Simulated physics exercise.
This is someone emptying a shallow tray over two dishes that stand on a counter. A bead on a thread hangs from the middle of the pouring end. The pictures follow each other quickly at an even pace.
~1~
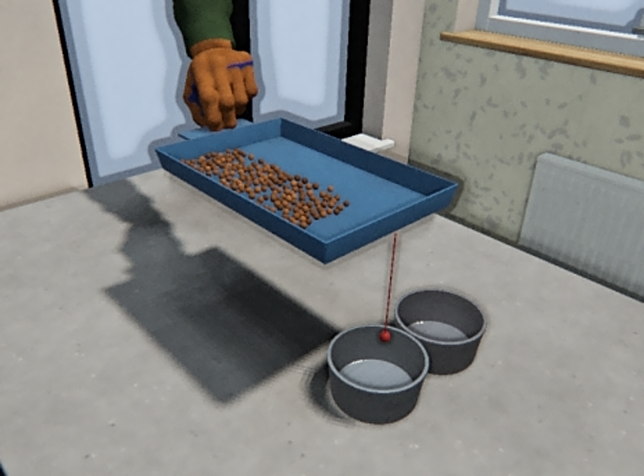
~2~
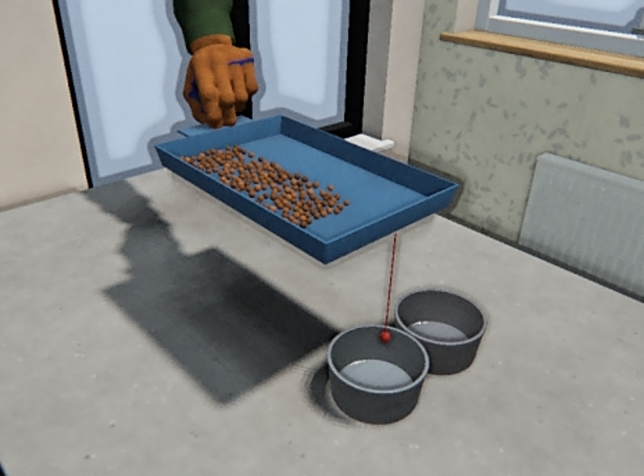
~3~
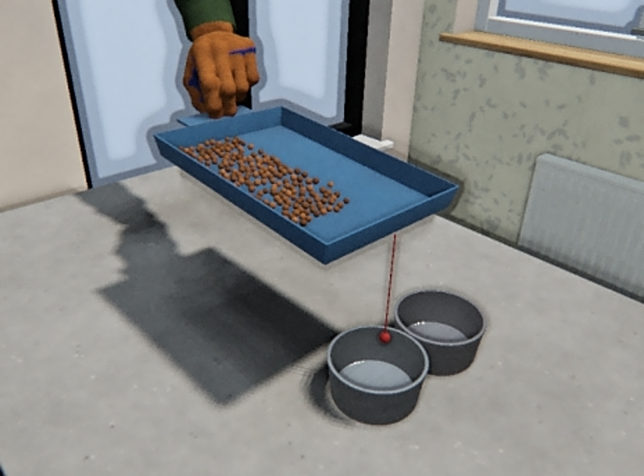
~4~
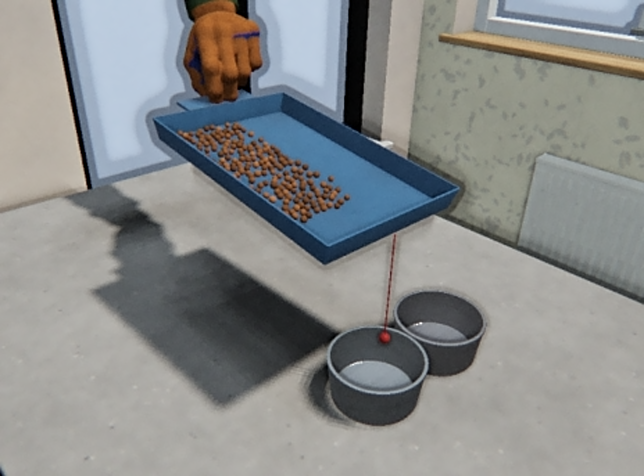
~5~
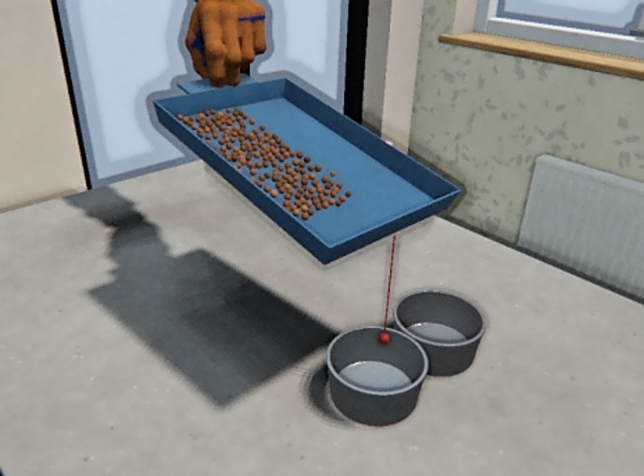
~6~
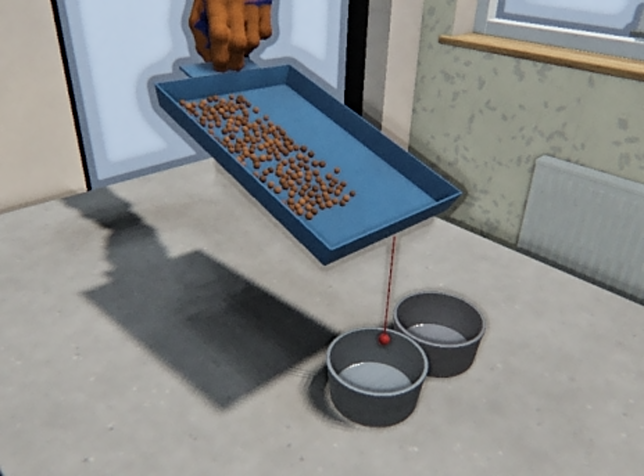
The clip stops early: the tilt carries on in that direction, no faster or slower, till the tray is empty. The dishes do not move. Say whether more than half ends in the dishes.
Together they catch less than half.
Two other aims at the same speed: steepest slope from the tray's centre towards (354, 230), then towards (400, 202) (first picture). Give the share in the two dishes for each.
First some 10, then 90 per cent.
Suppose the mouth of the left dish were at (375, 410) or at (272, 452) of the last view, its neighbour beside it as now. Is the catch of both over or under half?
The first try: More than half. The second: Under half.
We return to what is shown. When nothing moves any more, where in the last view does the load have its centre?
Roughly at (448, 431).
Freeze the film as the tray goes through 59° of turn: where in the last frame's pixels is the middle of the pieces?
Near (382, 228).
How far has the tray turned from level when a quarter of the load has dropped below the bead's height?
Near 110 degrees.
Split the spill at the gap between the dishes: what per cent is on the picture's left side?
About 20 per cent.
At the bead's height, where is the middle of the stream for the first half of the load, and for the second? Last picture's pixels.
Early half (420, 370), late half (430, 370).
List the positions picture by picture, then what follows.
In the first picture, corners of the pouring end at (326, 239) and (451, 184), level; middle of the load at (256, 183), cereal balls; left dish at (414, 397); right dish at (475, 350); bead on its thread at (385, 337).
In the second picture, corners of the pouring end at (326, 239) and (451, 184), level; middle of the load at (256, 181).
In the third picture, corners of the pouring end at (327, 240) and (452, 186), tipped barely, level across its low end; middle of the load at (255, 175).
In the fourth picture, corners of the pouring end at (328, 241) and (453, 187), tipped a little, level across its low end; middle of the load at (256, 165).
In the fifth picture, corners of the pouring end at (330, 242) and (454, 189), tipped a little, level across its low end; middle of the load at (257, 155).
In the sixth picture, corners of the pouring end at (332, 244) and (455, 191), tipped clearly, level across its low end; middle of the load at (261, 148); left dish at (413, 400); right dish at (474, 352).
Soon, tray tipped steeply; nearly all on the tray; a small part in the air.
A while on, tray tipped right over; most on the tray; a stray few in the left dish; a small part outside both; a small part in the air.
Towards the end, tray tipped past a quarter turn; a small part in the left dish; a small part in the right dish; most outside both.
Finally, tray tipped past a quarter turn; a small part in the left dish; a small part in the right dish; most outside both.
